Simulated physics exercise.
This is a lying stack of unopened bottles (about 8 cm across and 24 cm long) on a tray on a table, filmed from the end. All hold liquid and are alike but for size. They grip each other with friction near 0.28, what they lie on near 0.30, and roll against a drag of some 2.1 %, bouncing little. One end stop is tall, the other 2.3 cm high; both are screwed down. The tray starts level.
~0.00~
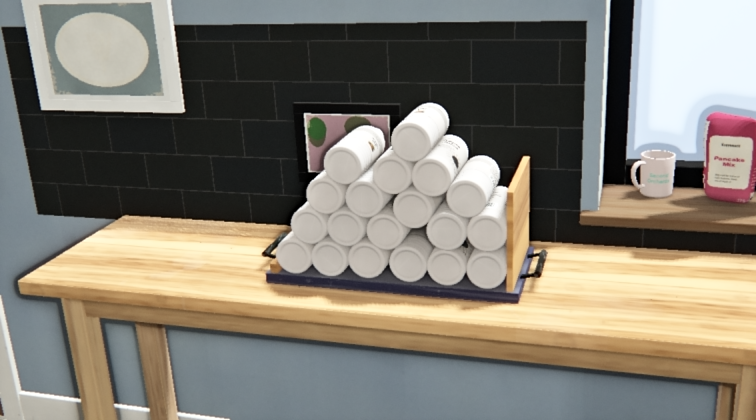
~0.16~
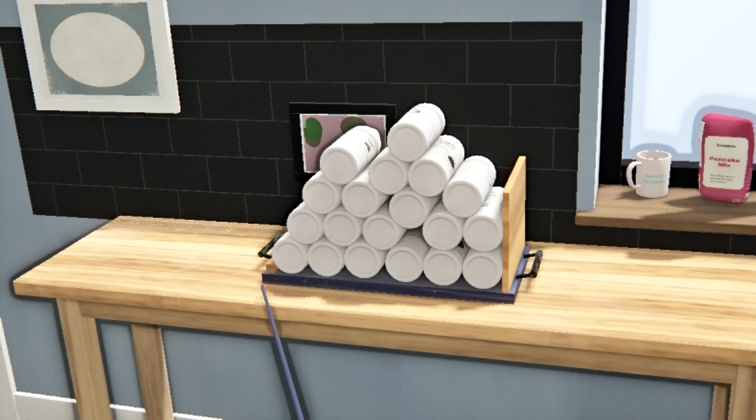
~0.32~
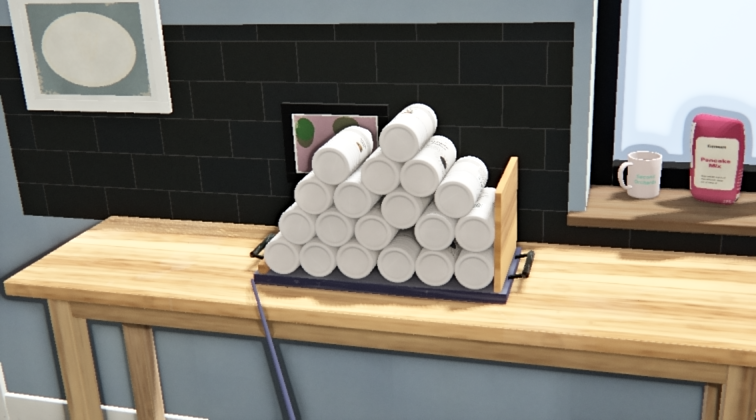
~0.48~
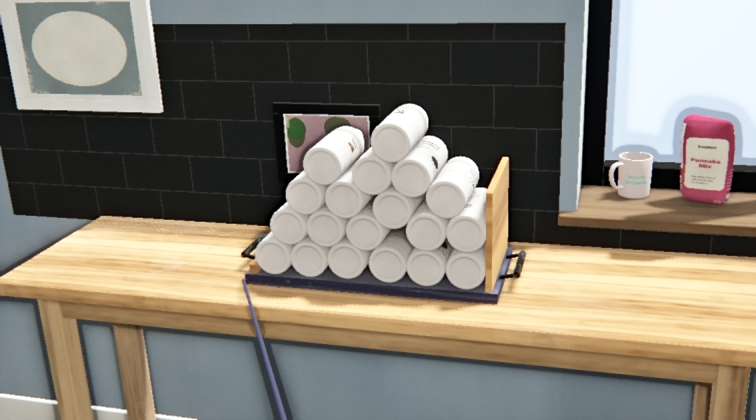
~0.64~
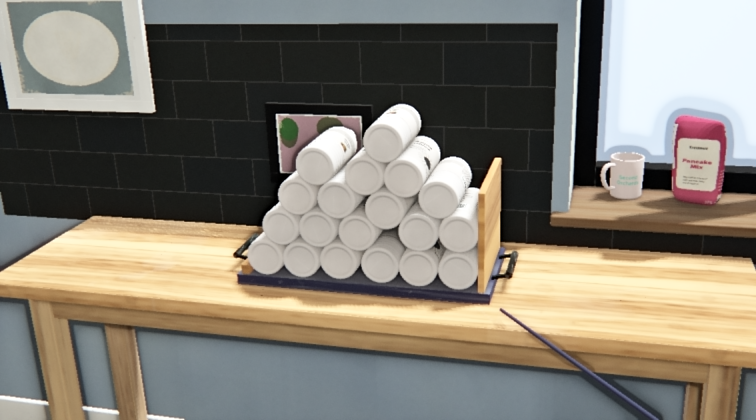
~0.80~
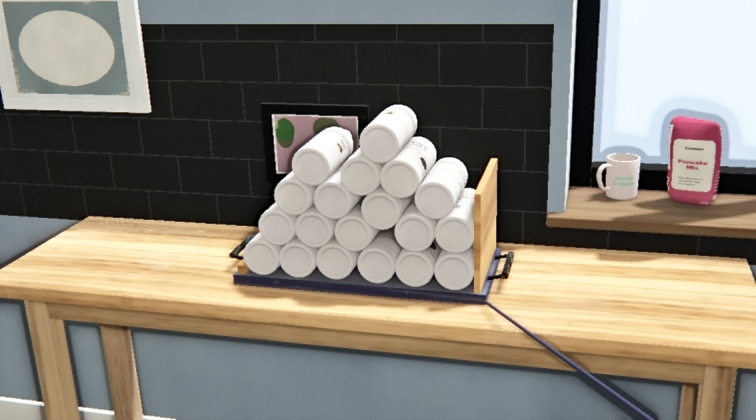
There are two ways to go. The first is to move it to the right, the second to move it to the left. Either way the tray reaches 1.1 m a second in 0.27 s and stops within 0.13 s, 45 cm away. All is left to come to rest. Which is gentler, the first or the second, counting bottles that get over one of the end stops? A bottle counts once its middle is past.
The first.
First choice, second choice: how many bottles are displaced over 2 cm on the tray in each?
First 3, second 13.
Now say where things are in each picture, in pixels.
In the first frame, 19 bottles, 6 on the base, highest (411, 142); left lip (2.3 cm) (273, 264); right tall panel (22 cm) (510, 233).
In the second frame, nothing has moved, the pointer shows the first choice, at the left end.
In the third frame, nothing has moved, the pointer shows the first choice, at the left end; bottom ones (281, 257) (317, 260) (354, 261) (396, 265) (434, 269) (474, 272).
In the fourth frame, nothing has moved, the pointer shows the first choice, at the left end.
In the fifth frame, nothing has moved, the pointer shows the second choice, at the right end.
In the sixth frame, nothing has moved, the pointer shows the second choice, at the right end.
First choice, 0.77 s in, tray 45 cm along; 5 now displaced over 2 cm; not one over the end stops; the one last seen at (379, 144) 9 cm right and 1.9 cm down (moves measured on the tray).
First choice, at rest by 2.0 s, 3 moved over 2 cm; 1 over the right tall panel; the one last seen at (379, 144) fallen off to the right; top of the pile 30 cm high, from 35 cm.
Second choice, 0.77 s in, tray 45 cm along; 13 now displaced over 2 cm; 1 over the left lip; the one last seen at (292, 198) 13 cm left and 1.3 cm up.
Second choice, at rest by 1.6 s, 13 moved over 2 cm; 3 over the left lip; the one last seen at (292, 198) fallen off to the left; top of the pile 23 cm high, from 35 cm.
